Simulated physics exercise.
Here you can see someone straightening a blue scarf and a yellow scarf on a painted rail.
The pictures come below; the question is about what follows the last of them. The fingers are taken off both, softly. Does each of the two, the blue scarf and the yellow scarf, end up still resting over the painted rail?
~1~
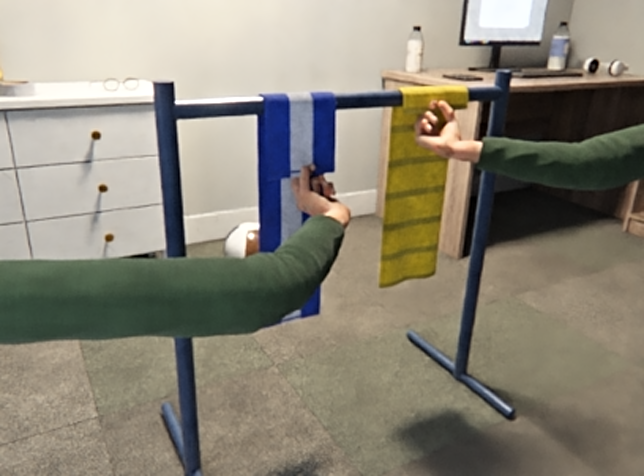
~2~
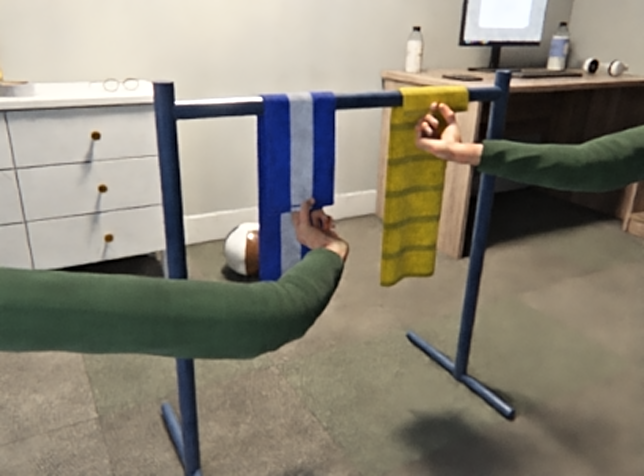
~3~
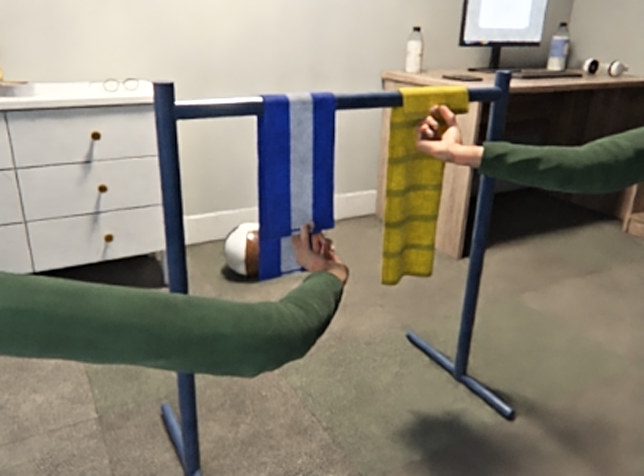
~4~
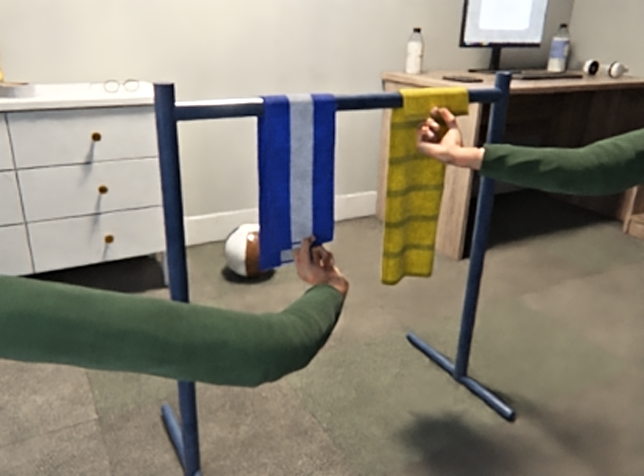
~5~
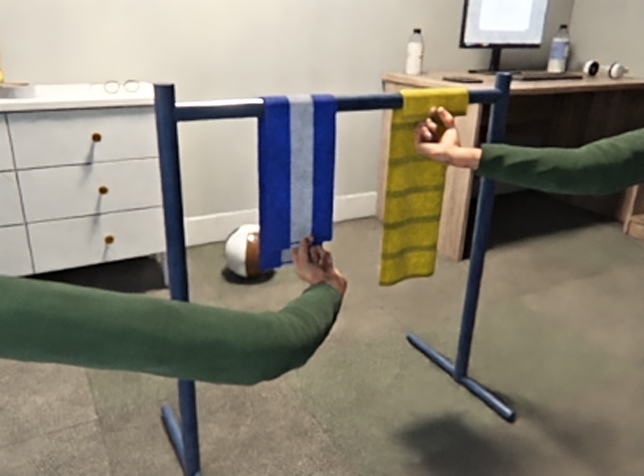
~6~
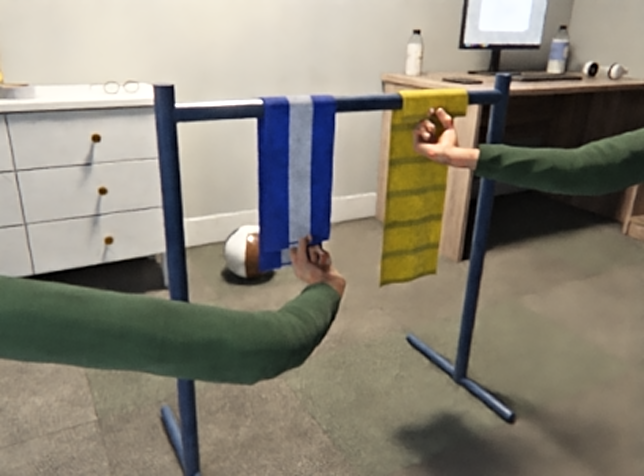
At the end, the blue scarf is not going to fall; the yellow scarf is going to fall.
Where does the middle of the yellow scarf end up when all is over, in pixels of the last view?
It finishes at around (392, 393) in the last view.
Then, 0.36 s past the final frame, blue scarf unmoved; yellow scarf clear of the rail and dropping near (410, 246).
Then, 0.62 s past the final frame, blue scarf unmoved; yellow scarf in a heap on the floor near (393, 390).
Then, 1.00 s past the final frame, blue scarf unmoved; yellow scarf in a heap on the floor near (392, 393).
When it is over, blue scarf unmoved; yellow scarf in a heap on the floor near (392, 393). The blue scarf stays on and the yellow scarf slips to the floor.
